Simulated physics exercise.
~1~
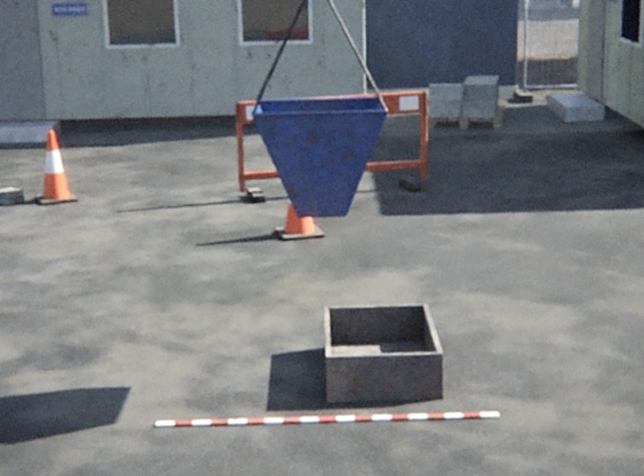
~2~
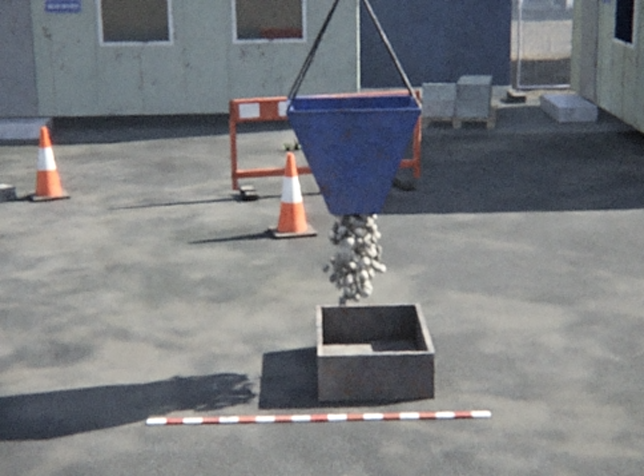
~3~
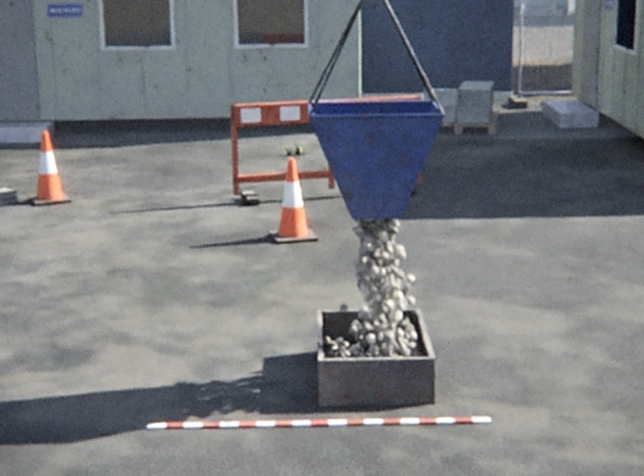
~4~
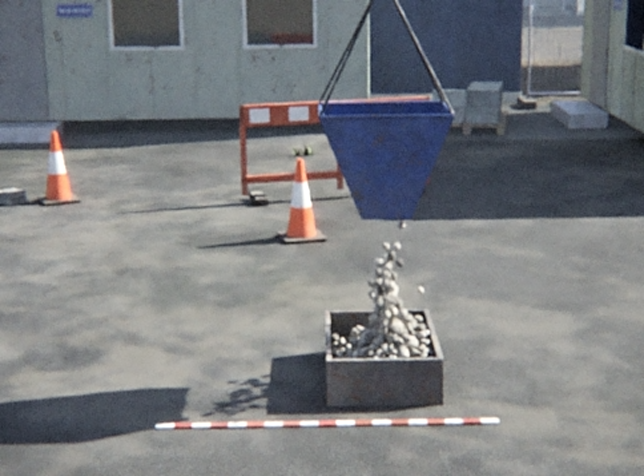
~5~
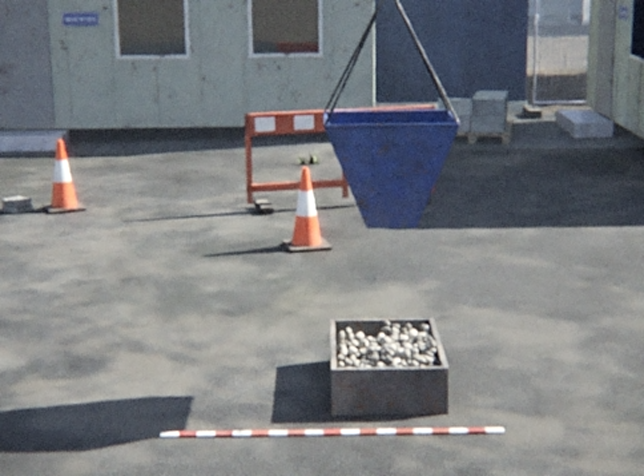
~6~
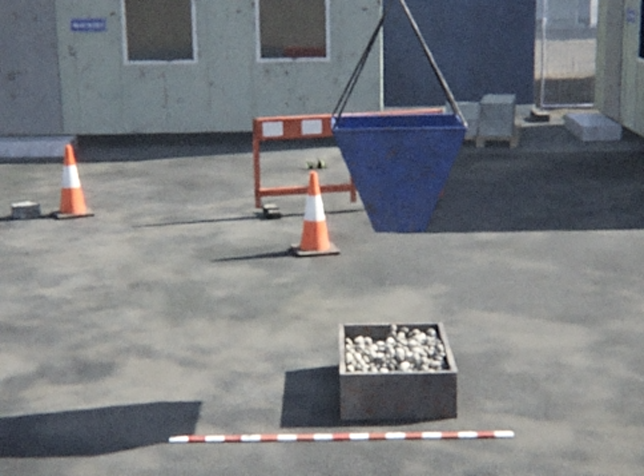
A blue skip hangs on dark straps above a paved yard, with an open square bin below it, a red and white striped pole on the ground in front, and orange cones and a barrier behind. The skip moves to the right and pale, rounded stones begin pouring from its bottom. As it drifts a little farther right, the stream lands in the bin and heaps up inside. The flow then thins to a last few stones dropping onto the pile. Finally the skip hangs with nothing falling from it, and the stones lie still in the nearly full bin.
